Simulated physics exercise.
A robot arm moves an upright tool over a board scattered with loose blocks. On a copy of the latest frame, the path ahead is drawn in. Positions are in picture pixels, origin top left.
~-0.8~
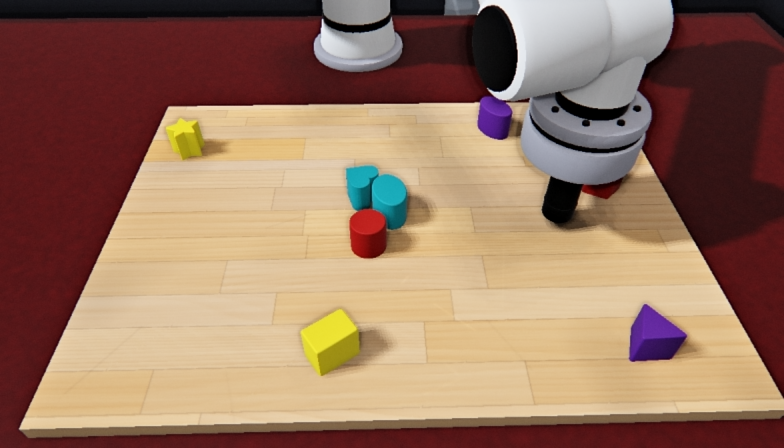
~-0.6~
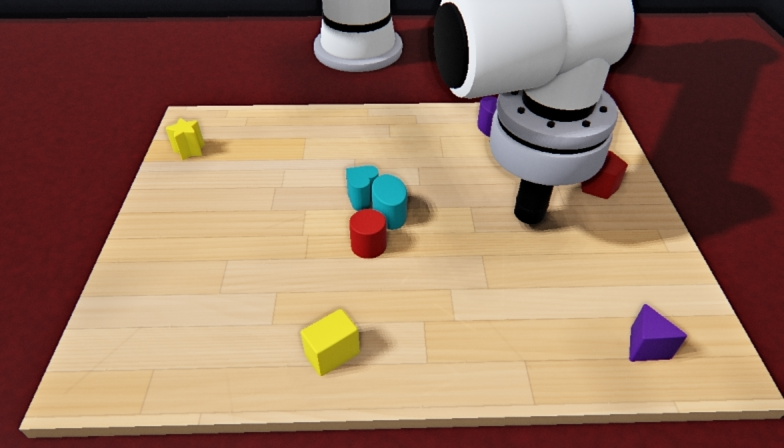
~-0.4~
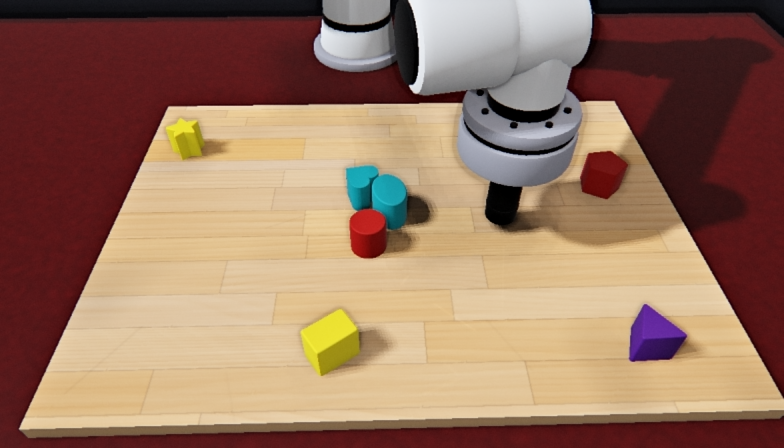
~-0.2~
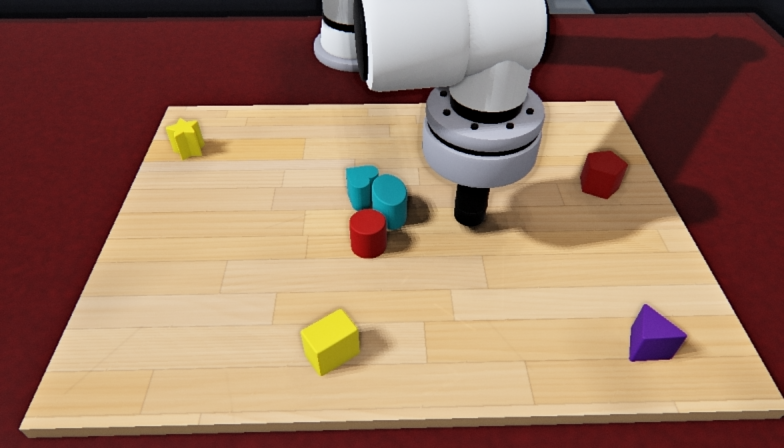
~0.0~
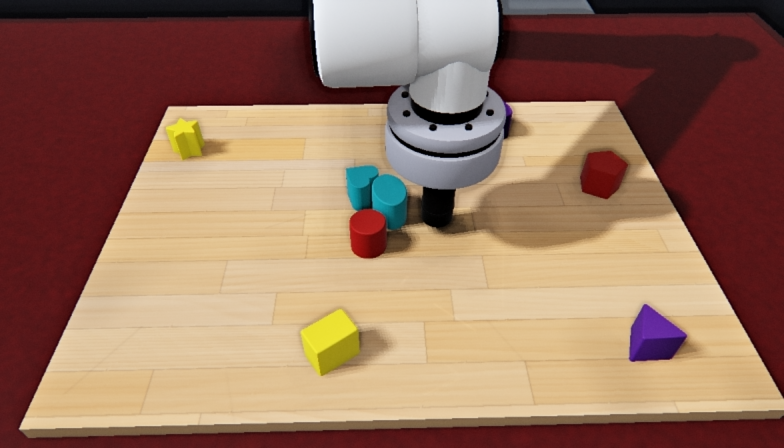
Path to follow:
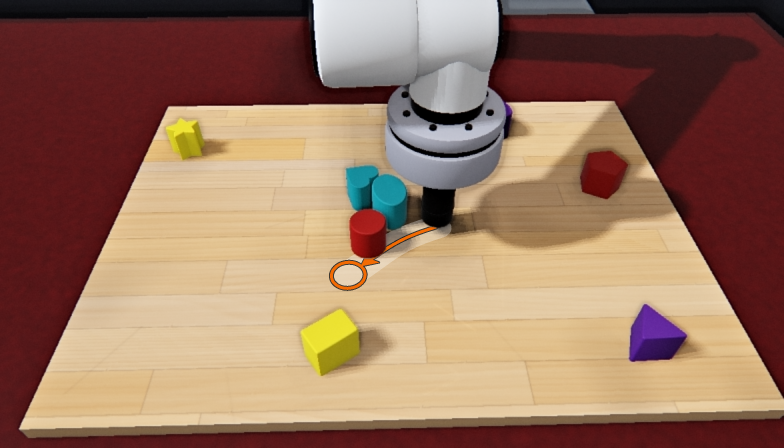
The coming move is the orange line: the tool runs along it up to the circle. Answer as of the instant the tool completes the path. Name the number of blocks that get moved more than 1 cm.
1 block.
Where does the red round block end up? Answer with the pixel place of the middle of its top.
Expect it around (320, 233).
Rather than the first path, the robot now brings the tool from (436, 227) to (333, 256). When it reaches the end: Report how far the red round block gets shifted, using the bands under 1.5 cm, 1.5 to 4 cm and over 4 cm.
The answer here is over 4 cm.
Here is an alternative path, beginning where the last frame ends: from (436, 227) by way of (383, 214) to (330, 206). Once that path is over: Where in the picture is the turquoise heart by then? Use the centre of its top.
It is at (321, 144).
The drawn path runs from (436, 227) by way of (390, 246) to (348, 275).
What follows on the original path. One third of the way, tool at (404, 230); nothing pushed yet.
Two thirds of the way, tool at (375, 247); red round block at (339, 228).
At the end, tool at (348, 266); red round block at (320, 233); turquoise elliptical block not moved.
